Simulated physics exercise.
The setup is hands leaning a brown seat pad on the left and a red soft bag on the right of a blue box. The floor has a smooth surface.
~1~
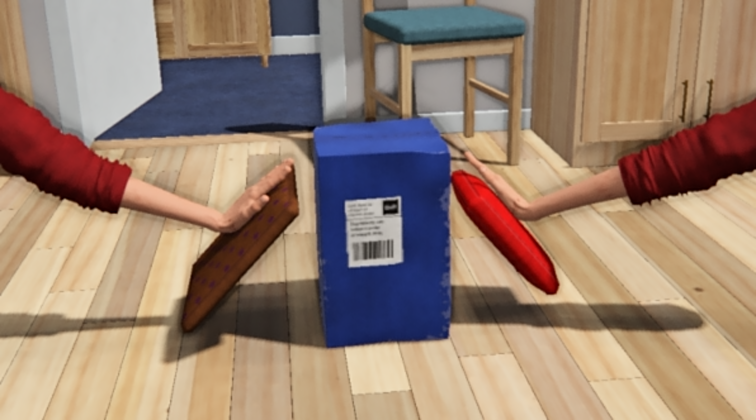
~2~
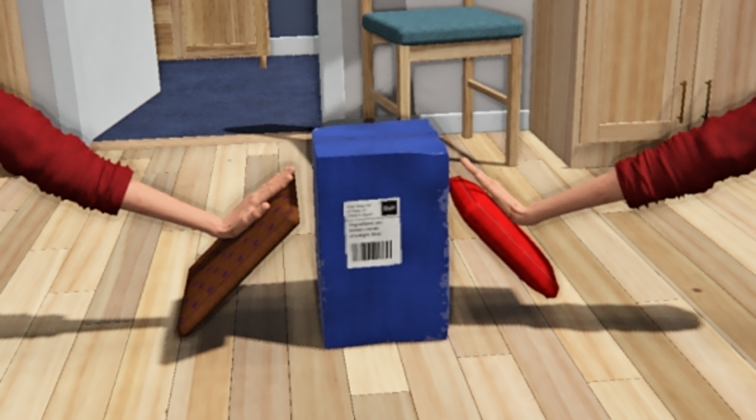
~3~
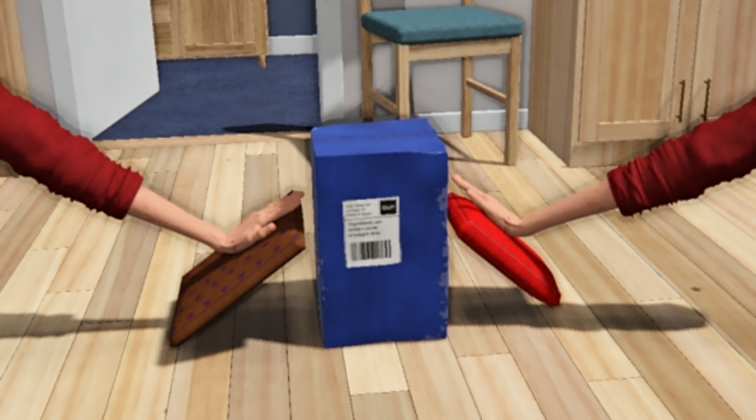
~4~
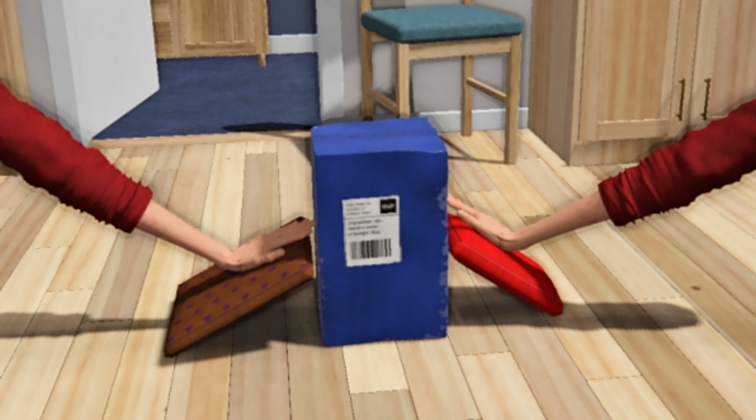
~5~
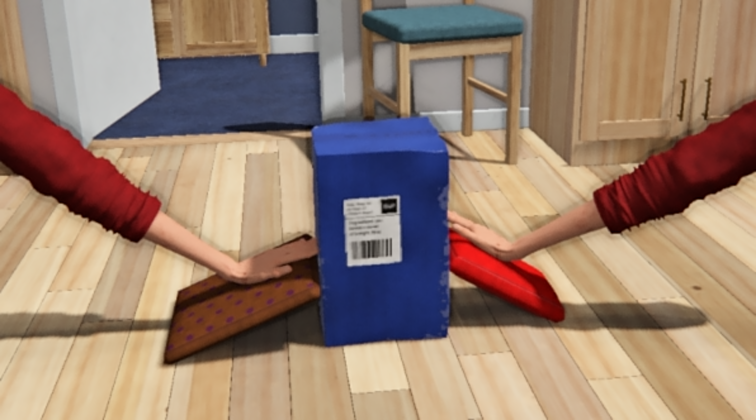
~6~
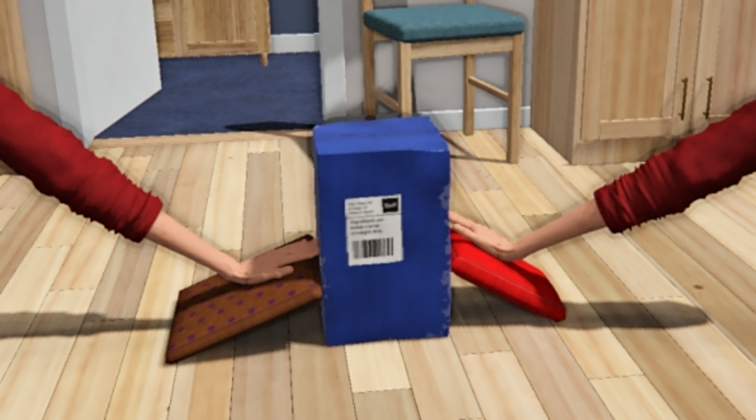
In this clip, two hands press a brown seat pad and a red soft bag against the left and right sides of a blue box, lowering both from steep slants to low ones while the box stays in place.
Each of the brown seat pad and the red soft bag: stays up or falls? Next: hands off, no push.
Brown seat pad - falls, red soft bag - falls.
Then, 0.22 s past the final frame, seat pad flat on the floor near (241, 317); soft bag flat on the floor near (500, 291).
Then, 0.36 s past the final frame, seat pad flat on the floor near (241, 318); soft bag flat on the floor near (508, 293).
When it is over, seat pad flat on the floor near (241, 318); soft bag flat on the floor near (508, 294). The brown seat pad slides down flat and the red soft bag slips and lies down.
